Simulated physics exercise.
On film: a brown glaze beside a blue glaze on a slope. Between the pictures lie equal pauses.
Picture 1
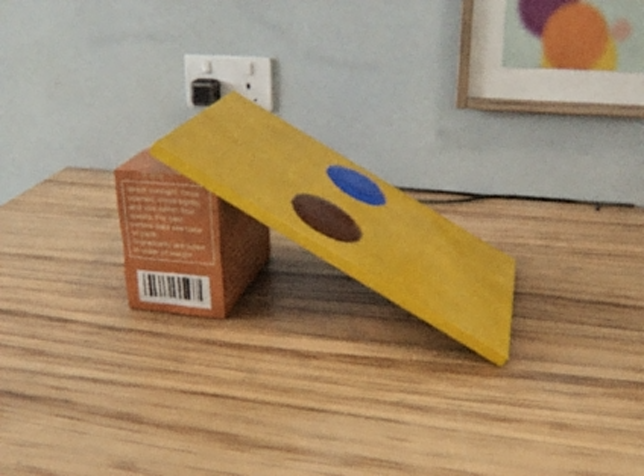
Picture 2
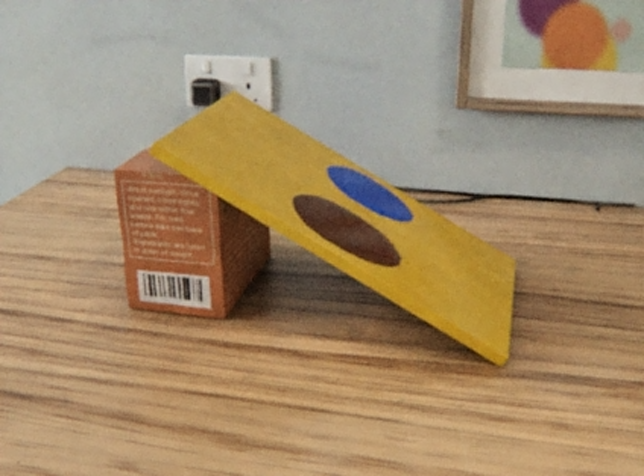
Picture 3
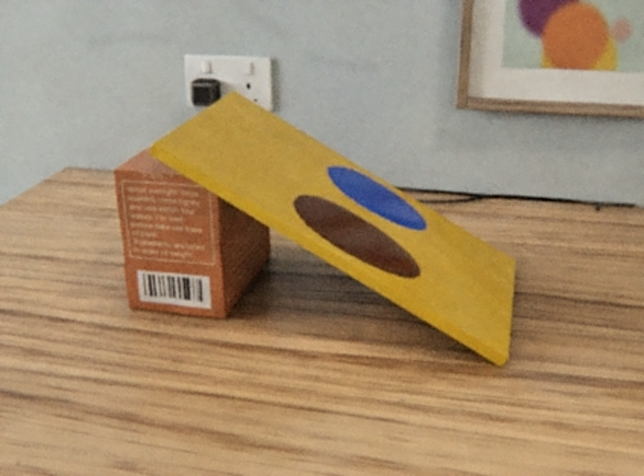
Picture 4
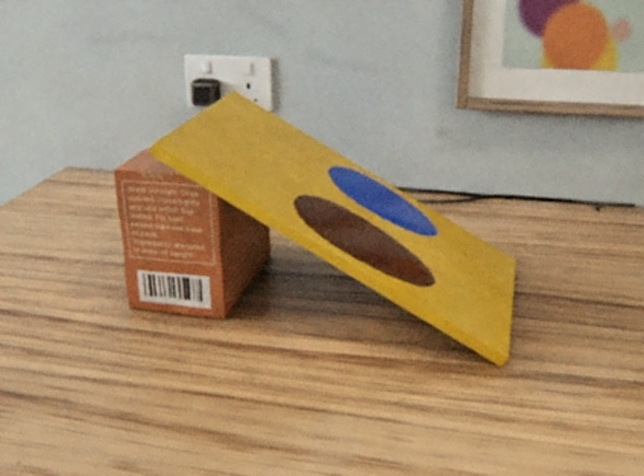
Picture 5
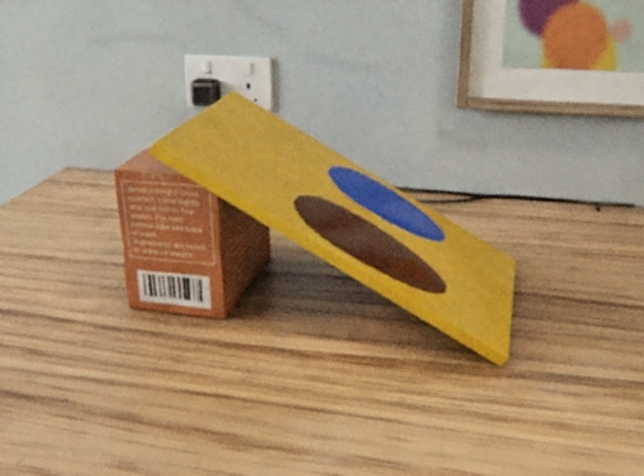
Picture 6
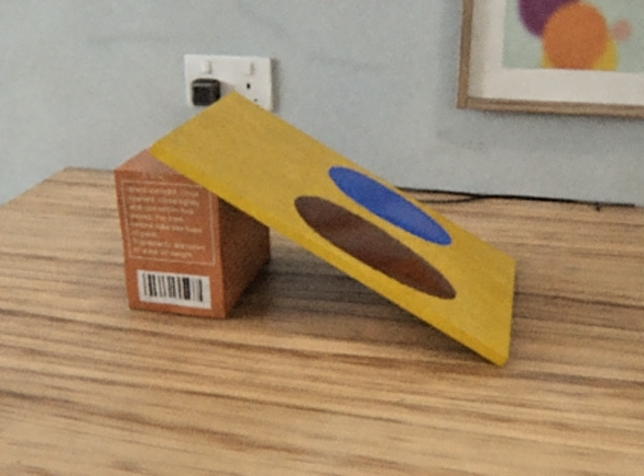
A yellow board slopes down to the right from an orange box on a striped wooden table, seen from the front and slightly above by a still camera. A brown patch of glaze lies nearer than a blue one on the board, with a wall socket and framed picture behind. Both patches lengthen side by side down the slope, quickly at first, then more slowly.
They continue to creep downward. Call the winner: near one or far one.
Near.
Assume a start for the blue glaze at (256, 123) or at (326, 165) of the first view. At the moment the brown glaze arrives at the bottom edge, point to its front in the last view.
Tip, last view - start 1: (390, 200), start 2: (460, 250).
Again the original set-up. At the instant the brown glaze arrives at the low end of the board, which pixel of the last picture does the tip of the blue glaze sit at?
You'd find the leading point around (486, 261).
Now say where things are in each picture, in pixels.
Tip of the brown glaze half way down; tip of the blue glaze (376, 195) half way down, in the first frame.
Tip of the brown glaze (391, 255) three quarters of the way down; tip of the blue glaze three quarters of the way down, in the second frame.
Tip of the brown glaze three quarters of the way down; tip of the blue glaze (418, 221) three quarters of the way down, in the third frame.
Tip of the brown glaze (426, 276) three quarters of the way down; tip of the blue glaze three quarters of the way down, in the fourth frame.
Tip of the brown glaze three quarters of the way down; tip of the blue glaze (436, 231) three quarters of the way down, in the fifth frame.
Tip of the brown glaze (446, 288) three quarters of the way down; tip of the blue glaze three quarters of the way down, in the sixth frame.
Shortly, the brown glaze is close to the edge; the blue glaze is three quarters of the way down.
Then, the brown glaze is close to the edge; the blue glaze is close to the edge.
At the finish, the brown glaze is at the low edge; the blue glaze is close to the edge.
